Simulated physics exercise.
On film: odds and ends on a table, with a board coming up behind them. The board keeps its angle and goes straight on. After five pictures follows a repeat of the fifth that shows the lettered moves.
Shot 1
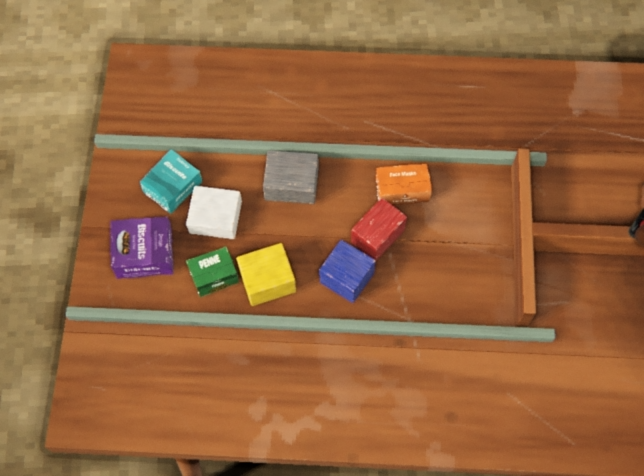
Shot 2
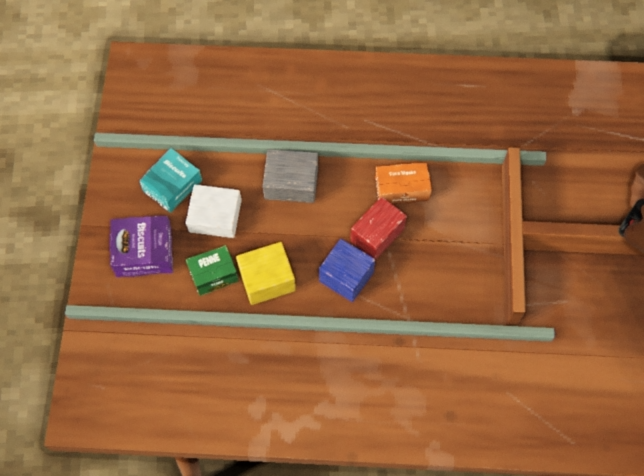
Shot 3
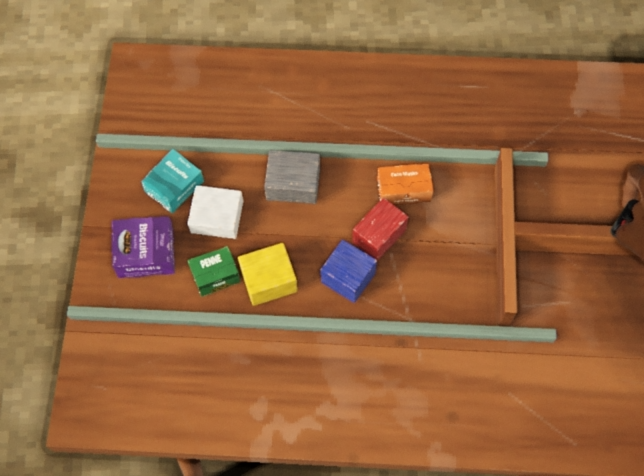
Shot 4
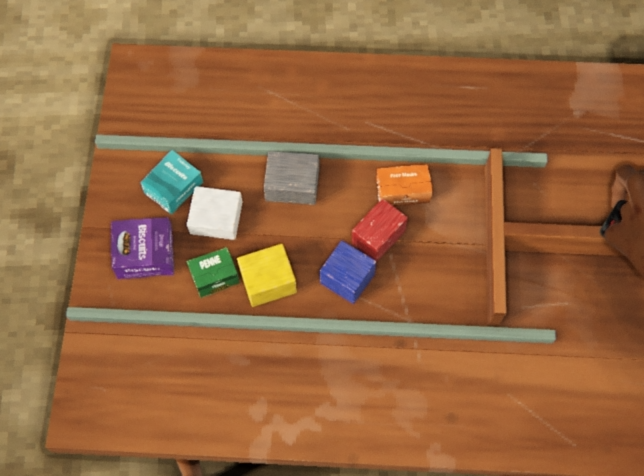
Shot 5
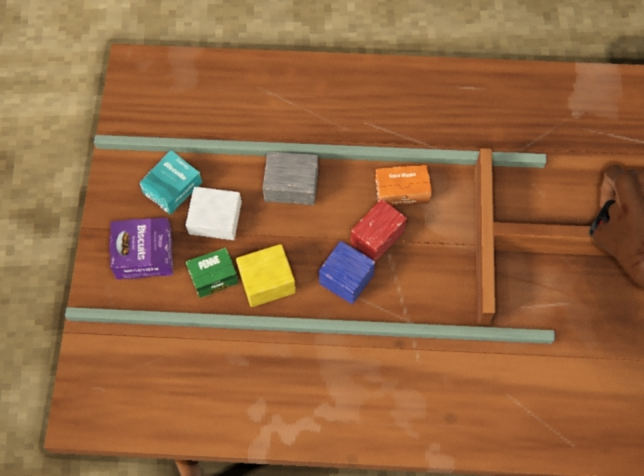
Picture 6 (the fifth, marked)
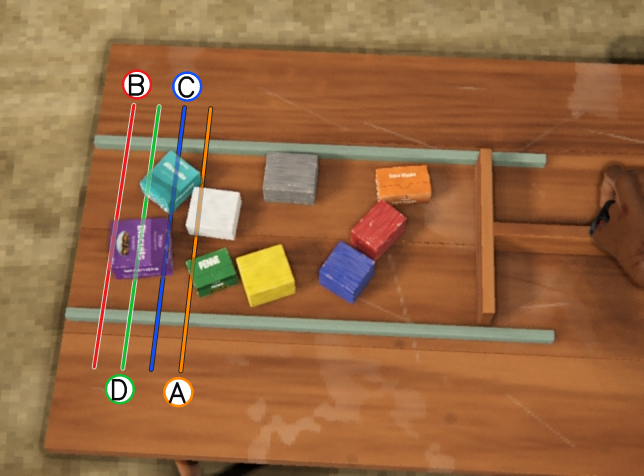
Wooden board on a handle sliding slowly left between two green rails, pushed by a hand, while colourful blocks and packets lie still.
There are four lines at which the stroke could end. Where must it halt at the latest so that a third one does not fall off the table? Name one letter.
A.
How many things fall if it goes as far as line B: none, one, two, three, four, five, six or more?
Six or more.
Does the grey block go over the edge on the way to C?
No.
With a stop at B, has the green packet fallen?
Yes.
On the marked copy, A at (197, 232); B at (115, 228); C at (169, 231); D at (142, 230).
With A. Early on, board (382, 223); orange box (350, 183); red block (354, 232).
Further on, board (276, 218); purple packet (111, 248); turquoise packet (143, 186).
At the end, board (197, 215); purple packet over the edge; turquoise packet over the edge; two fallen.
As for the rest, B drops six; C drops four; D drops six.
